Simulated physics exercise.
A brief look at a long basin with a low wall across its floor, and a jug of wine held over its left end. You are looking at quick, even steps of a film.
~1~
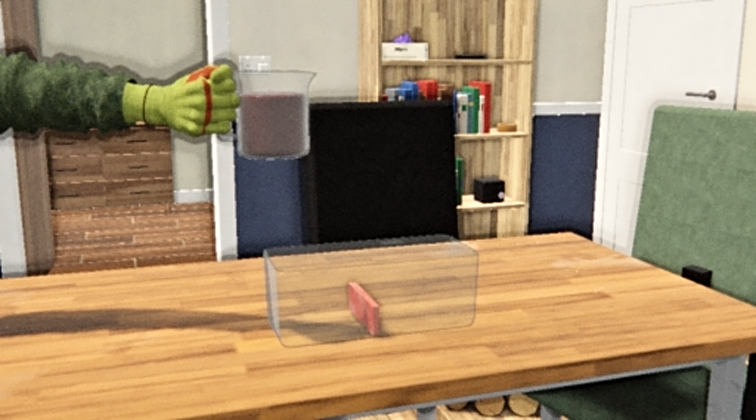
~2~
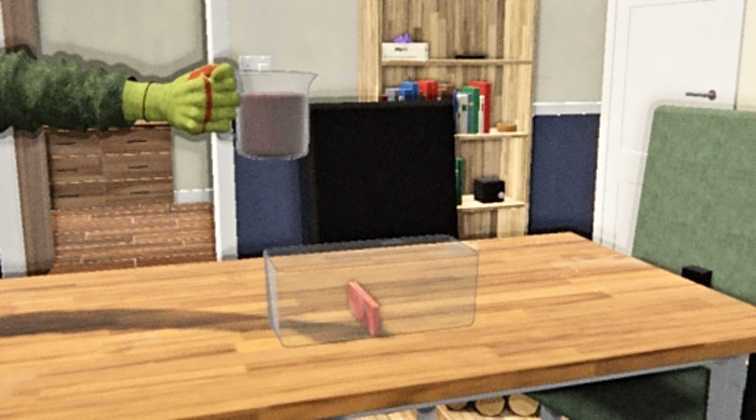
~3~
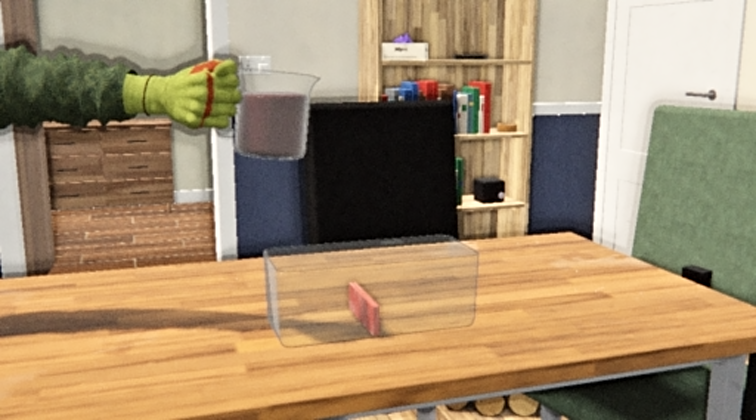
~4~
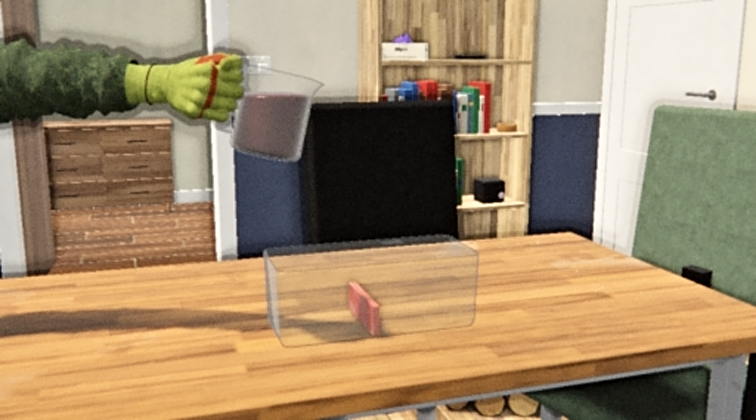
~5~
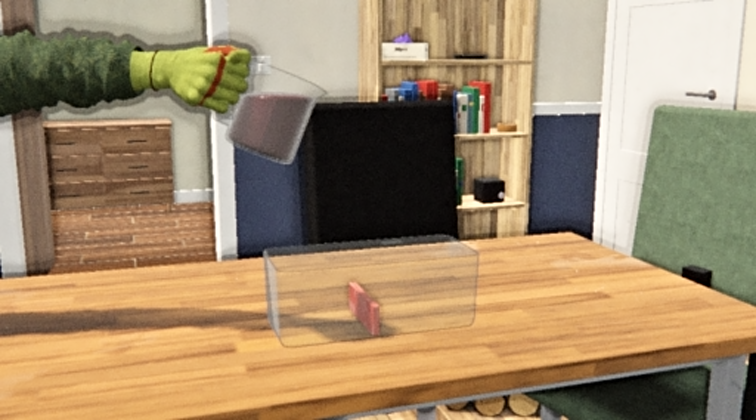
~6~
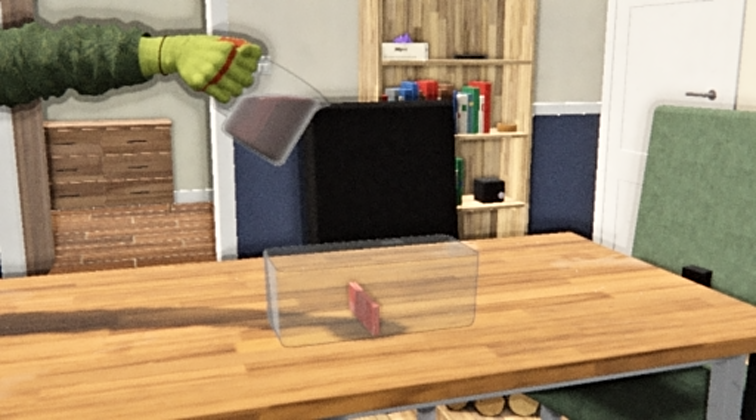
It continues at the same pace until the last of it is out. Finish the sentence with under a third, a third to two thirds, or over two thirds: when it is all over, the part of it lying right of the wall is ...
... over two thirds.
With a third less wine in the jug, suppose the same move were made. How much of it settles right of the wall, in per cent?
Best guess: Around 60 %.
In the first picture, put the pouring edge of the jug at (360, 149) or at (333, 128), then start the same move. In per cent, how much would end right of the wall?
About 95 per cent, then about 80 per cent.
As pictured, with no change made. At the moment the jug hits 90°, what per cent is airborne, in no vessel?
30 %.
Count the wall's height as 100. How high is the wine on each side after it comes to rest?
I get 10 % for the left and 50 % for the right.
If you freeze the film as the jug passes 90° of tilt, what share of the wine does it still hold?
Some 70 per cent has not yet come out.
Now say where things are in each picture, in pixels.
Tilt 0°; pouring edge (317, 72); surface from (238, 95) to (304, 94); the long basin's rim runs from (270, 262) to (464, 245); the wall's top is at (364, 295), in the first picture.
Tilt 2°; pouring edge (318, 74); surface from (238, 95) to (305, 94), in the second picture.
Tilt 6°; pouring edge (321, 77); surface from (239, 95) to (306, 95), in the third picture.
Tilt 13°; pouring edge (324, 84); surface from (240, 97) to (309, 95), in the fourth picture.
Tilt 22°; pouring edge (328, 93); surface from (237, 106) to (313, 96), in the fifth picture.
Tilt 33°; pouring edge (331, 104); surface from (232, 110) to (321, 100), in the sixth picture.
A moment on, the jug is tipped on its side and 69 per cent is still to pour, 0 is left of the wall and 3 right of it.
Next, the jug is tipped right over and 21 per cent is still to pour, 2 is left of the wall and 46 right of it.
Then the jug is tipped right over and 4 per cent is still to pour, 9 is left of the wall and 76 right of it.
Later the jug is tipped right over and 0 per cent is still to pour, 17 is left of the wall and 80 right of it.
At rest 18 per cent lies left of the wall, 80 right of it and 3 outside.
